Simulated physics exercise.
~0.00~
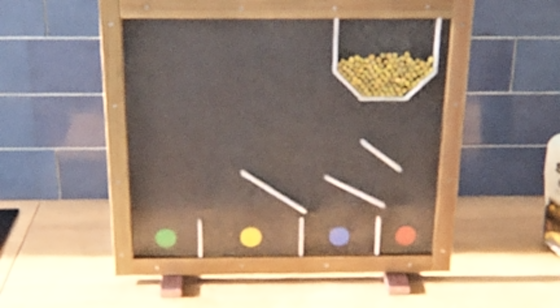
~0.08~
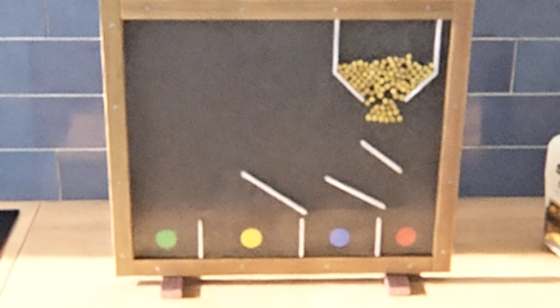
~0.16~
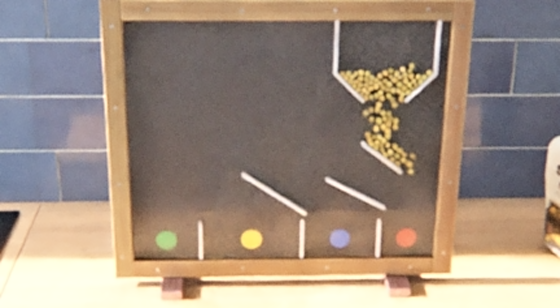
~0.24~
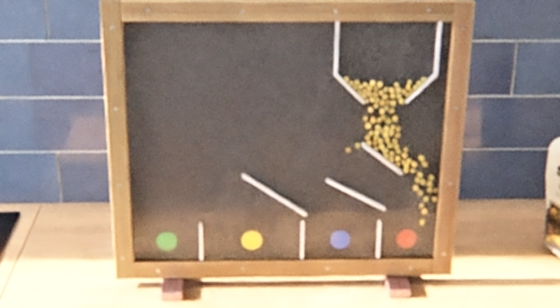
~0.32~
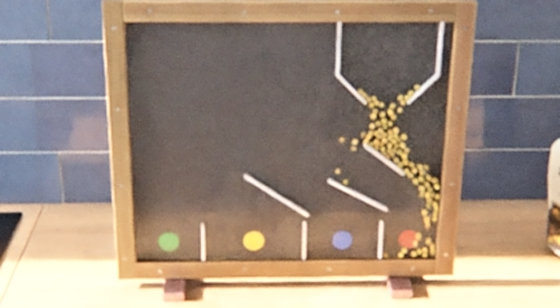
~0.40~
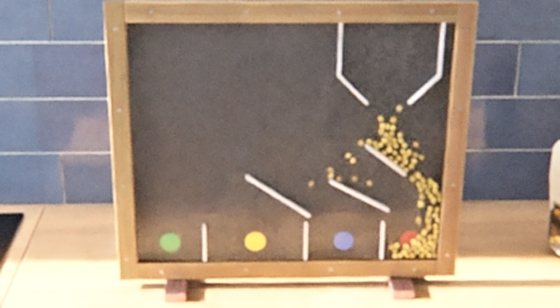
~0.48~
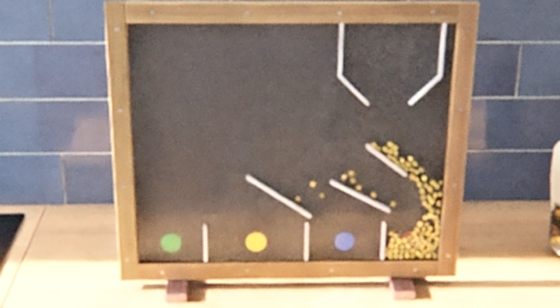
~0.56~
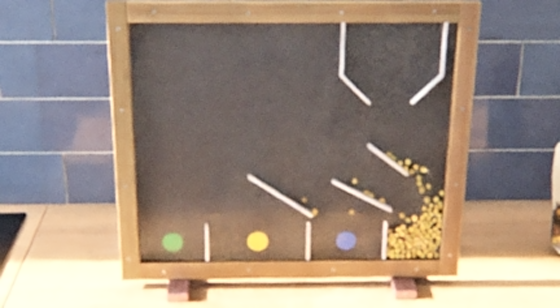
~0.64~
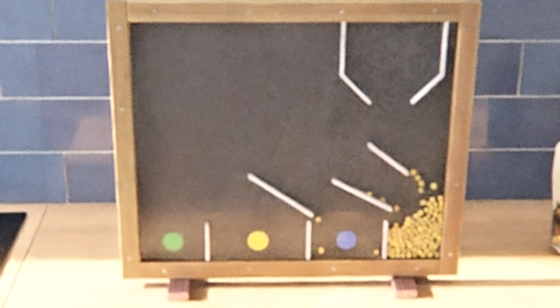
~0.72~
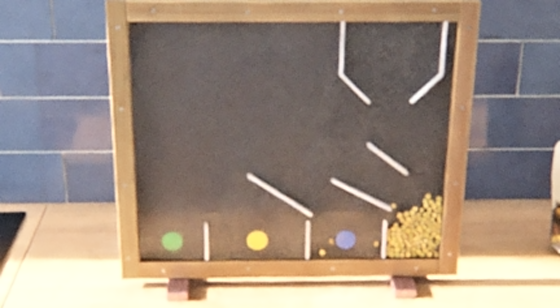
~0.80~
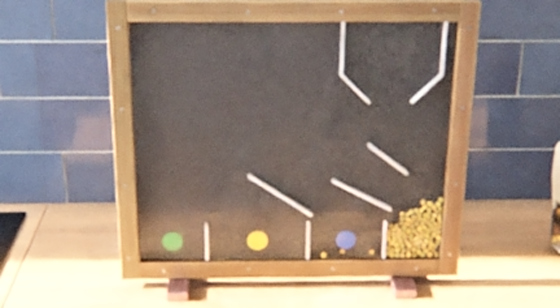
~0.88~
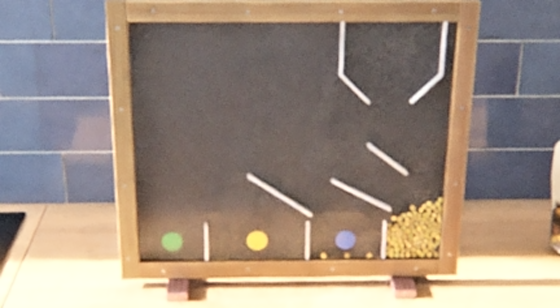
A wooden-framed dark board stands on a light counter before blue wall tiles, seen from the front by a slightly swaying camera. A white-edged hopper at upper right holds yellowish beads above three slanted ledges and four bins dotted green, yellow, blue and red from left to right. The beads pour onto the upper ledge, and most slide right into the red bin. A few scatter left onto the lower ledges and drop into the blue bin. The hopper empties, and the beads settle in a sloping heap in the red bin, with a few in blue and none in green or yellow.
